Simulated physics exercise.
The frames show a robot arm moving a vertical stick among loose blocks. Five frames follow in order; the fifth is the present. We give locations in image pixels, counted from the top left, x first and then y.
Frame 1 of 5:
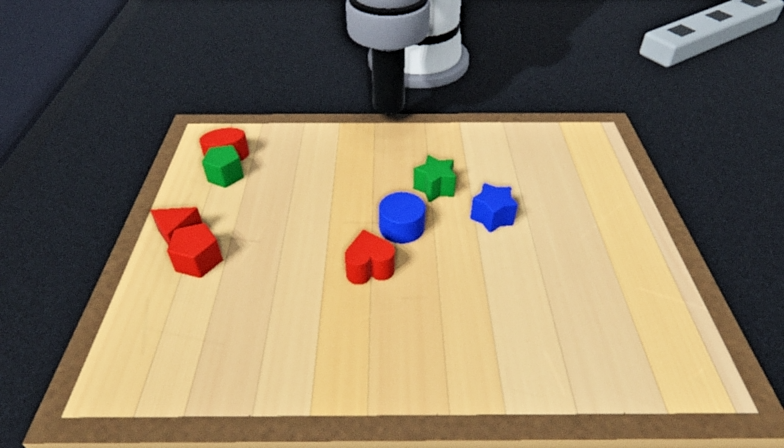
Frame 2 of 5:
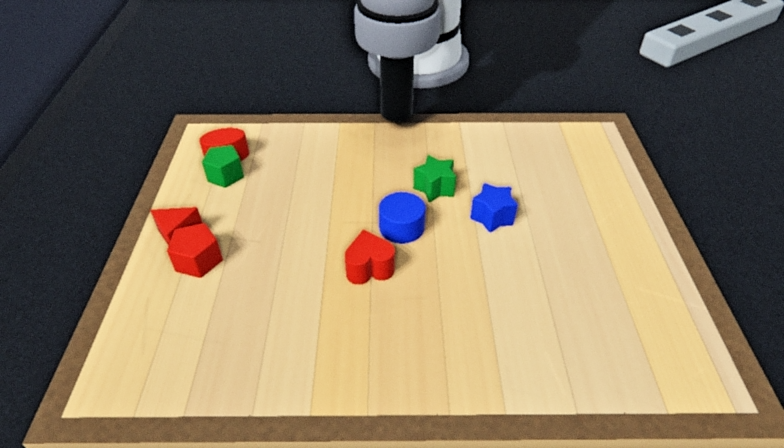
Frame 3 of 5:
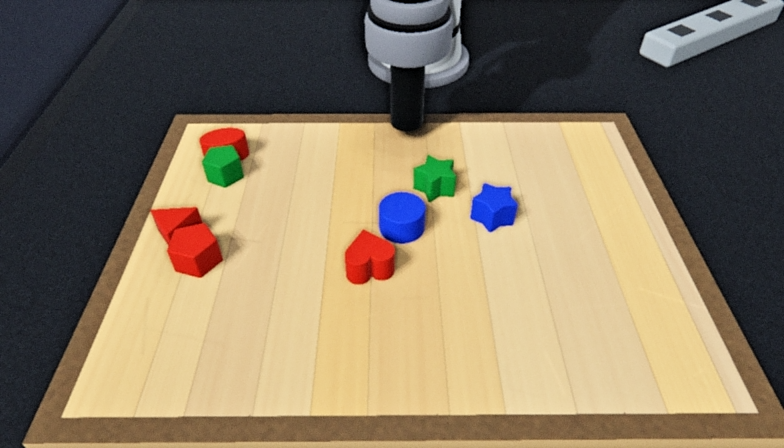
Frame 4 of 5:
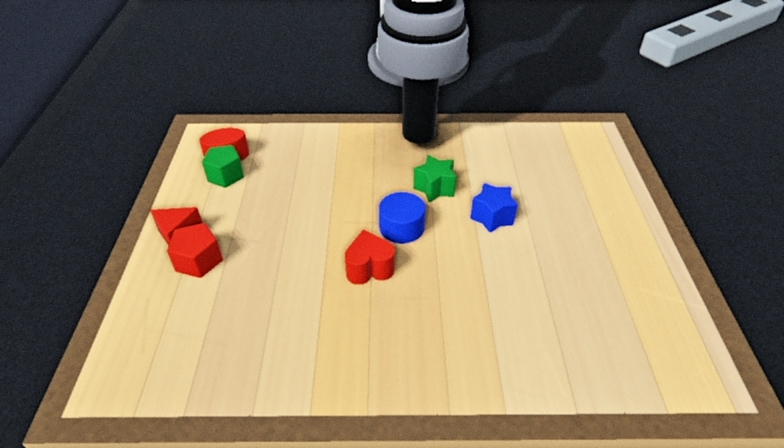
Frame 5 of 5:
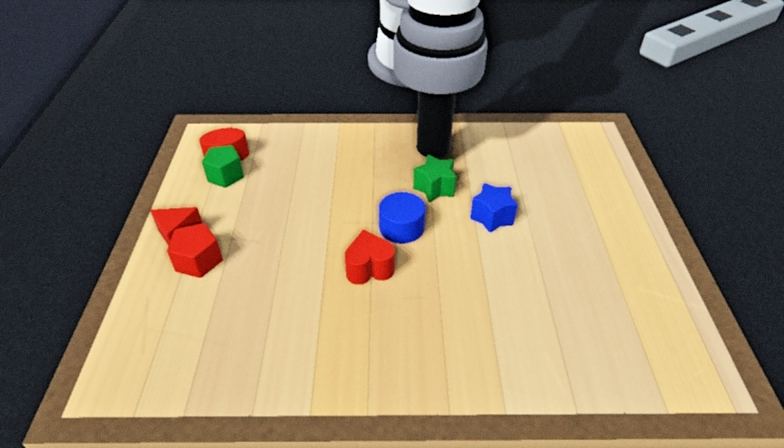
On a wooden board with a brown border, red, green and blue blocks sit scattered while a robot arm holds a dark vertical stick near the far edge. The stick moves a short way toward the viewer and slightly right, ending just behind the green star, as the blocks stay still.
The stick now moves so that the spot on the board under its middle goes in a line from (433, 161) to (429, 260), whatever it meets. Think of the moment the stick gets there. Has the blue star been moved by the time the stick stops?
My answer is no.
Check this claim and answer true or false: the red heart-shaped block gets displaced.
True - the claim holds.
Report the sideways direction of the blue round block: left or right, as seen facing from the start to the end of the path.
The shift is to the right of that direction.
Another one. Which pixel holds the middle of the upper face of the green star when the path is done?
The centre of its top face lies at (443, 267).
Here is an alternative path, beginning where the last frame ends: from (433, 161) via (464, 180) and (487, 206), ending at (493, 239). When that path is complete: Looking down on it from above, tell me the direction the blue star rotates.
My answer: Anticlockwise.
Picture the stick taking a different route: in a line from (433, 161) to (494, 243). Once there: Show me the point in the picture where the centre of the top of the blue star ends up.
My estimate: (534, 217).
On the path given first. One third of the way, stick (433, 177); blue round block (400, 210); green star (436, 191), turned 20° anticlockwise.
Two thirds of the way, stick (431, 210); blue round block (391, 222); green star (439, 227), turned 25° anticlockwise.
At the end, stick (430, 247); red heart-shaped block (358, 253), turned 15° anticlockwise; blue round block (386, 227); green star (443, 267), turned 30° anticlockwise; blue star in place.
